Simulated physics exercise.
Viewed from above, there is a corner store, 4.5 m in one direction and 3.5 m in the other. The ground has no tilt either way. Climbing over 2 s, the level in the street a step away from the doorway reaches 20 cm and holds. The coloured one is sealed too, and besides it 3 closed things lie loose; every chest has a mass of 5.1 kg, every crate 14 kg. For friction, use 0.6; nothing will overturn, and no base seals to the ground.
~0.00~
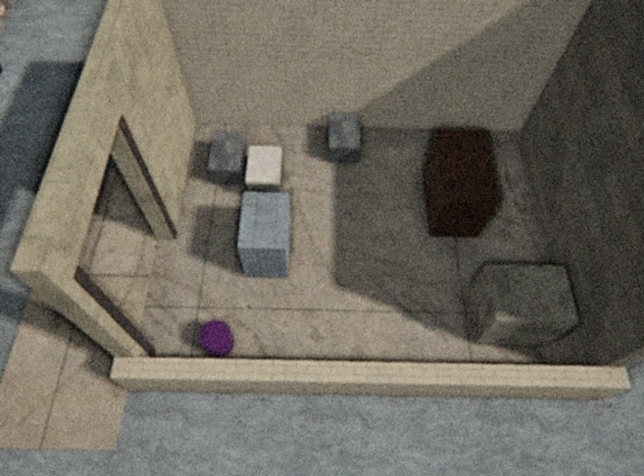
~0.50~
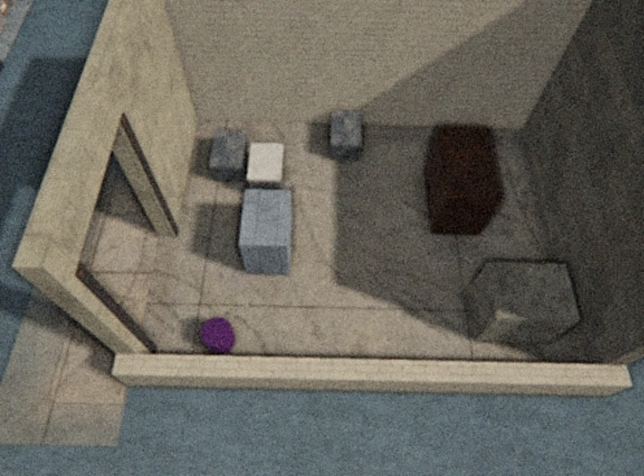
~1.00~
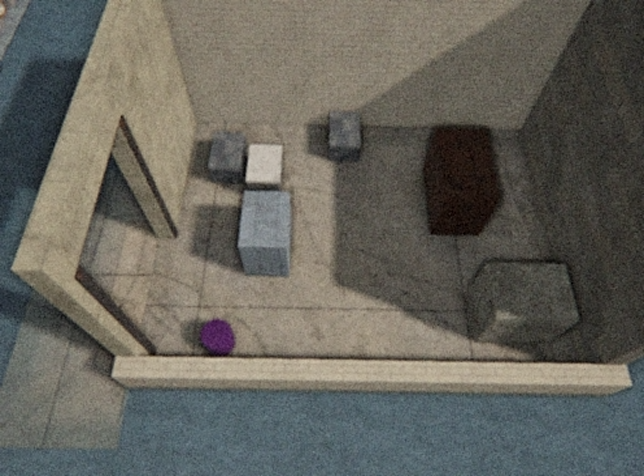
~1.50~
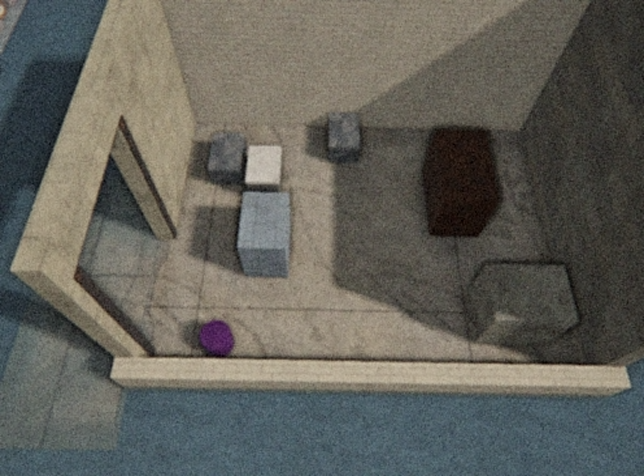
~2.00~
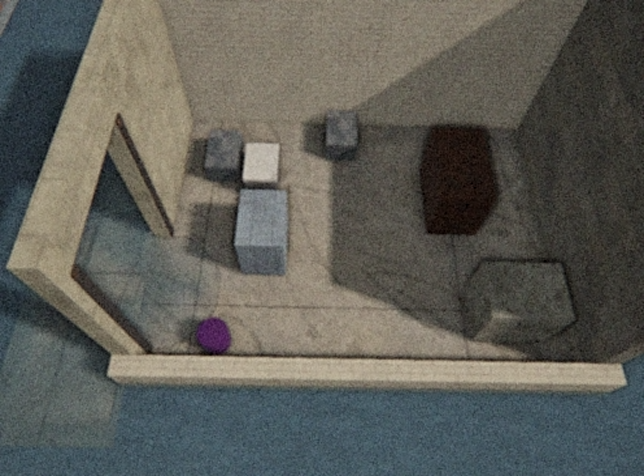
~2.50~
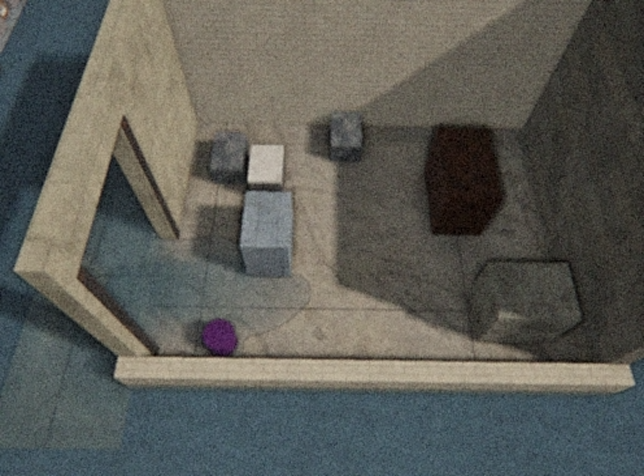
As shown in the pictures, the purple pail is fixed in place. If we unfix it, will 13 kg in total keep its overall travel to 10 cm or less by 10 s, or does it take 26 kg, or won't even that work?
Only the bigger ballast works.
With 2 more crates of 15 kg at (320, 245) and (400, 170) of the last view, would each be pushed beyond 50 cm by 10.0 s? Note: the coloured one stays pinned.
Taking them in order, the first is inside the line and the second is inside the line.
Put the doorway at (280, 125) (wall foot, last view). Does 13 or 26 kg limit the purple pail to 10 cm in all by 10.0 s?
Well, then the greater option is needed.
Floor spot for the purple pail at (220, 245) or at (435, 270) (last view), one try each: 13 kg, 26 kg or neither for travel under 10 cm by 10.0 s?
The first try gives success with heavier only; the second gives success with both.
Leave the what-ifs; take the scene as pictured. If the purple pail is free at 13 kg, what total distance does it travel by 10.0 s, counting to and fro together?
Adding it all up, something like 140 cm.
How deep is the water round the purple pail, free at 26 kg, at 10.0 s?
11 cm, roughly.
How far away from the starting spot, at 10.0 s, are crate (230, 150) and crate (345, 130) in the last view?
One is off by 150 cm, the other by 60 cm, in the order asked.
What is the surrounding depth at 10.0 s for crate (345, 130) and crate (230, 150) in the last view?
About 12 and 8 cm.
After 3.5 s the purple pail would be 7 cm from its start with 13 kg and 0 cm from its start with 26 kg; 9 cm of water round it then.
After 4.5 s the purple pail would be 36 cm from its start with 13 kg and 0 cm from its start with 26 kg; 8 cm of water round it then.
After 7.0 s the purple pail would be 104 cm from its start with 13 kg and 0 cm from its start with 26 kg; 10 cm of water round it then.
After 10.0 s the purple pail would be 141 cm from its start with 13 kg and 0 cm from its start with 26 kg; 11 cm of water round it then.
